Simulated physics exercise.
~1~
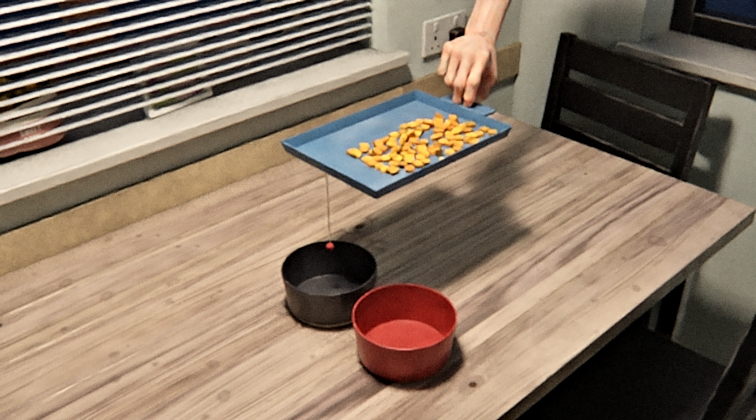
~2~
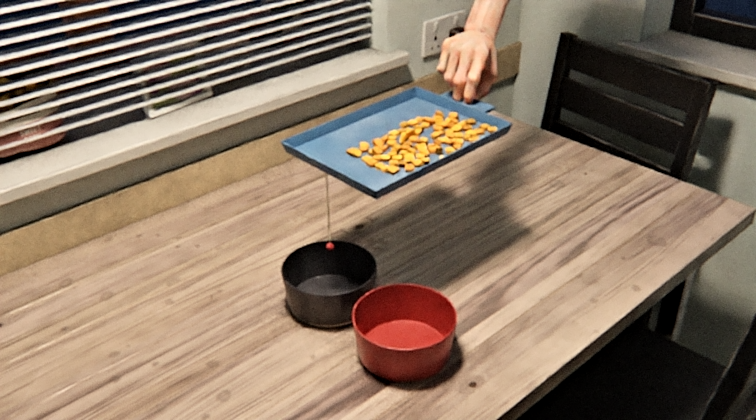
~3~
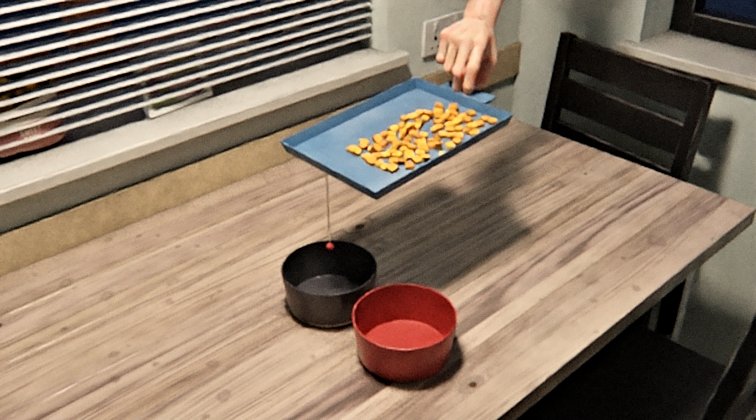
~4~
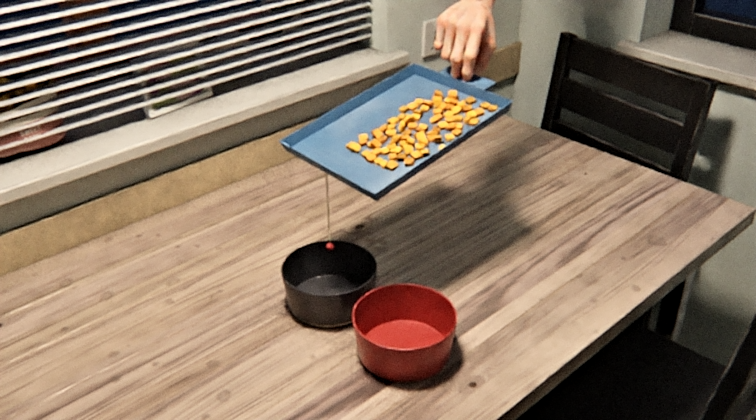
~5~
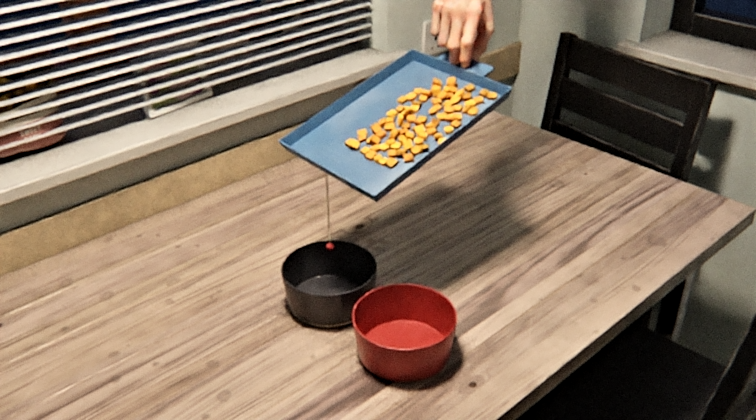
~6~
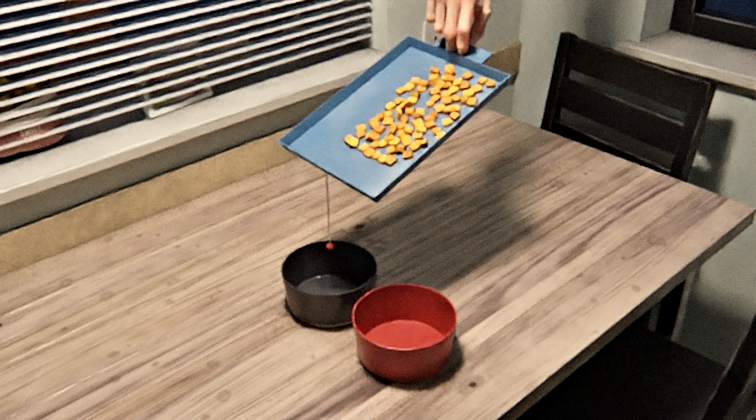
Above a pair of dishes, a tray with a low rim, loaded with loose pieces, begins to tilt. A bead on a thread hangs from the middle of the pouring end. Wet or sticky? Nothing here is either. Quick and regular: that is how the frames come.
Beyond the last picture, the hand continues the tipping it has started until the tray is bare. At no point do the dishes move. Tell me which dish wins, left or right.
Watch, the one on the left side catches more of it.
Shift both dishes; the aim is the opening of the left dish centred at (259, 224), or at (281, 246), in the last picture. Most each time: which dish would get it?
First place: The rightmost dish. Second place: The rightmost dish.
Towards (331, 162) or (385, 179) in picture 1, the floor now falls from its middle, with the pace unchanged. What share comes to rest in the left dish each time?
40 and 20 per cent, in that order.
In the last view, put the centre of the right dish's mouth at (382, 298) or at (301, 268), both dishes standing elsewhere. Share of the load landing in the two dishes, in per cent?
The first comes to 80 percent and the second to 40 percent.
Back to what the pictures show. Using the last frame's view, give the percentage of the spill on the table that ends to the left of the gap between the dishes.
Close to 90 in a hundred.
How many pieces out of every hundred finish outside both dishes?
Near 30 in a hundred.
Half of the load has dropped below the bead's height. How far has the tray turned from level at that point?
Roughly 90 degrees of tilt.
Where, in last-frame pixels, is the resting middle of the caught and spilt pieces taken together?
Close to (333, 317) in the last picture.
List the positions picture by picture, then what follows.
Corners of the pouring end near (286, 141) and (376, 188), level; middle of the load near (421, 144), small crackers; left dish near (293, 301); right dish near (367, 354); bead on its thread near (330, 247), in the first frame.
Corners of the pouring end near (285, 141) and (376, 188), level; middle of the load near (421, 143), in the second frame.
Corners of the pouring end near (285, 141) and (376, 189), tipped barely, lowest at the right corner; middle of the load near (421, 138), in the third frame.
Corners of the pouring end near (284, 141) and (375, 190), tipped a little, lowest at the right corner; middle of the load near (420, 130), in the fourth frame.
Corners of the pouring end near (283, 140) and (374, 192), tipped clearly, lowest at the right corner; middle of the load near (419, 123), in the fifth frame.
Corners of the pouring end near (282, 140) and (374, 193), tipped clearly, lowest at the right corner; middle of the load near (417, 117); left dish near (293, 301); right dish near (367, 354), in the sixth frame.
Shortly afterwards, tray tipped steeply; all but a few on the tray; a little in the air.
Next, tray tipped past a quarter turn; near a quarter on the tray; a little in the right dish; near a third in the left dish; near a quarter outside both; a little in the air.
Some moments later, tray tipped past a quarter turn; a little in the right dish; near half in the left dish; near a third outside both.
In the end, tray tipped past a quarter turn; a little in the right dish; near half in the left dish; near a third outside both.
